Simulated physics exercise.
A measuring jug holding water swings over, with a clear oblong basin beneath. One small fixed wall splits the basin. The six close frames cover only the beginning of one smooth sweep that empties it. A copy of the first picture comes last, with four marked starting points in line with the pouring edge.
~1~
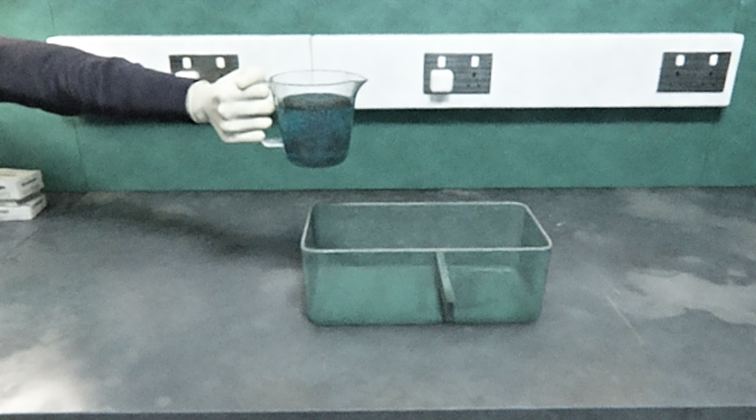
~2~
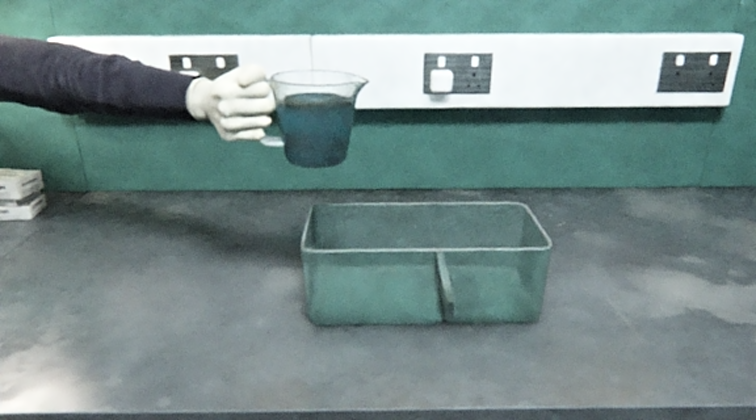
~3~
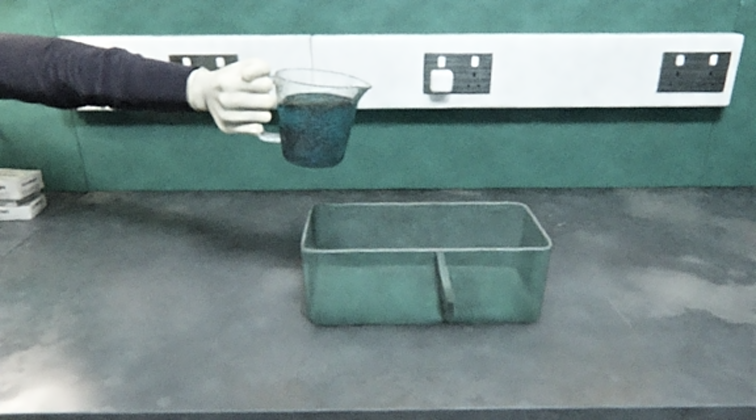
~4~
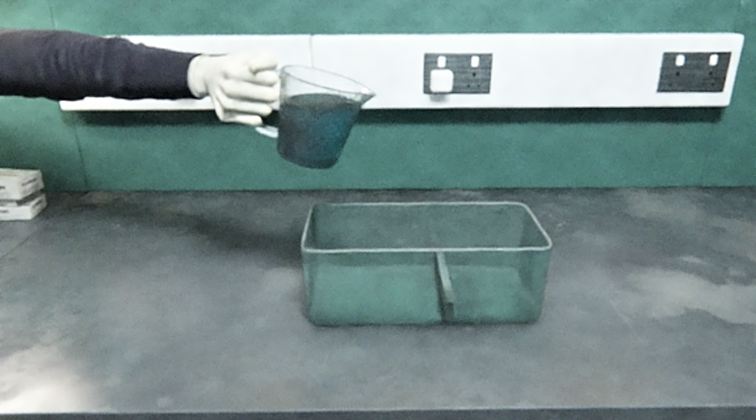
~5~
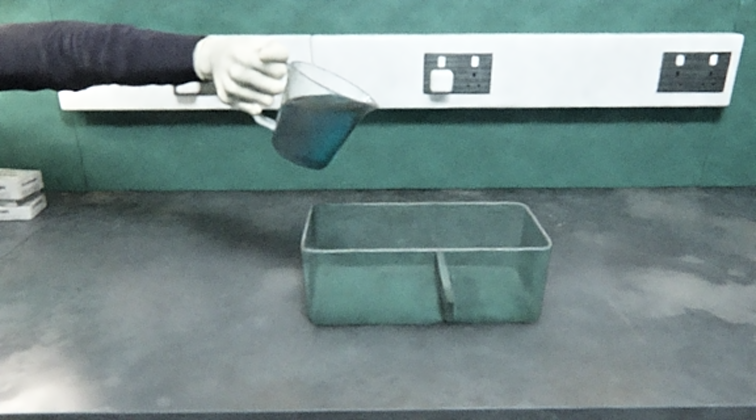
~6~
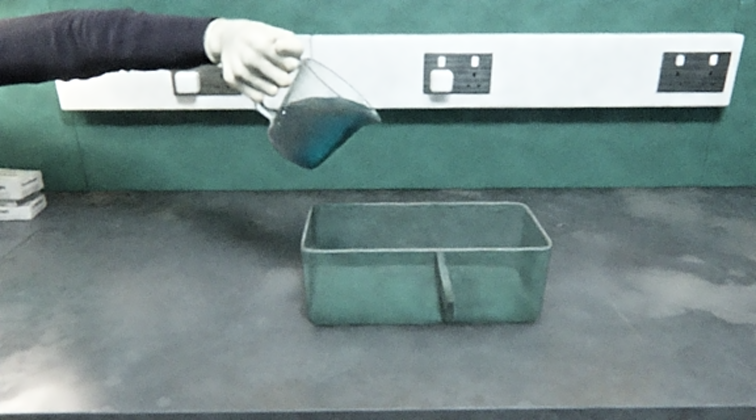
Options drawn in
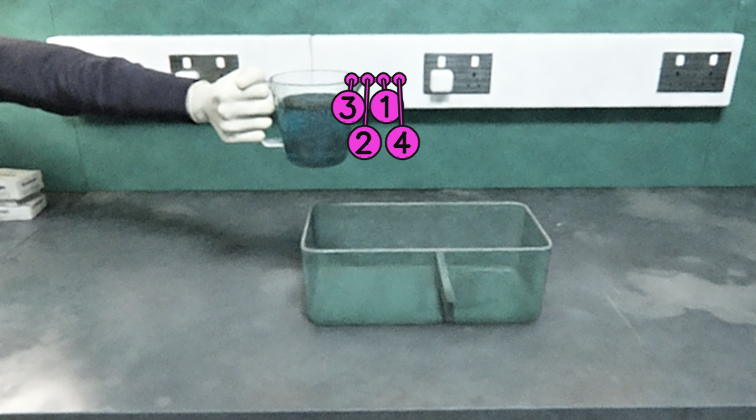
On a dark grey worktop against a green wall, seen from the front by a still camera, a clear oblong basin with a low divider sits near the centre below a white strip of sockets. At upper left, a white-gloved hand in a dark sleeve holds a clear jug of dark blue-green liquid above it. The hand keeps the jug upright, then steadily tilts it rightward, the liquid shifting toward the lip.
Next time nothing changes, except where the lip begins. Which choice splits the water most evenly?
4 is best.
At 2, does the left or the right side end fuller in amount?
More ends on the left.
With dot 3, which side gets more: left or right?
The left one.
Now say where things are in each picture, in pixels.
Upright, lip at (367, 79); basin from (308, 320) to (540, 318); top of the wall at (445, 274); nothing has left yet.
Upright, lip at (368, 81); nothing has left yet.
Tipped about 7°, lip at (371, 86); nothing has left yet.
Tipped about 15°, lip at (375, 95); nothing has left yet.
Tipped about 26°, lip at (379, 106); nothing has left yet.
Tipped about 39°, lip at (380, 120); nothing has left yet.
On the marked copy, 1 at (383, 79); 2 at (367, 79); 3 at (351, 79); 4 at (399, 79).
Choosing 1, about 88 % ends left of the wall and 7 % right of it; 5 % is lost outside.
Choosing 2, about 86 % ends left of the wall and 9 % right of it; 6 % is lost outside.
Choosing 3, about 85 % ends left of the wall and 11 % right of it; 4 % is lost outside.
Choosing 4, about 59 % ends left of the wall and 40 % right of it.
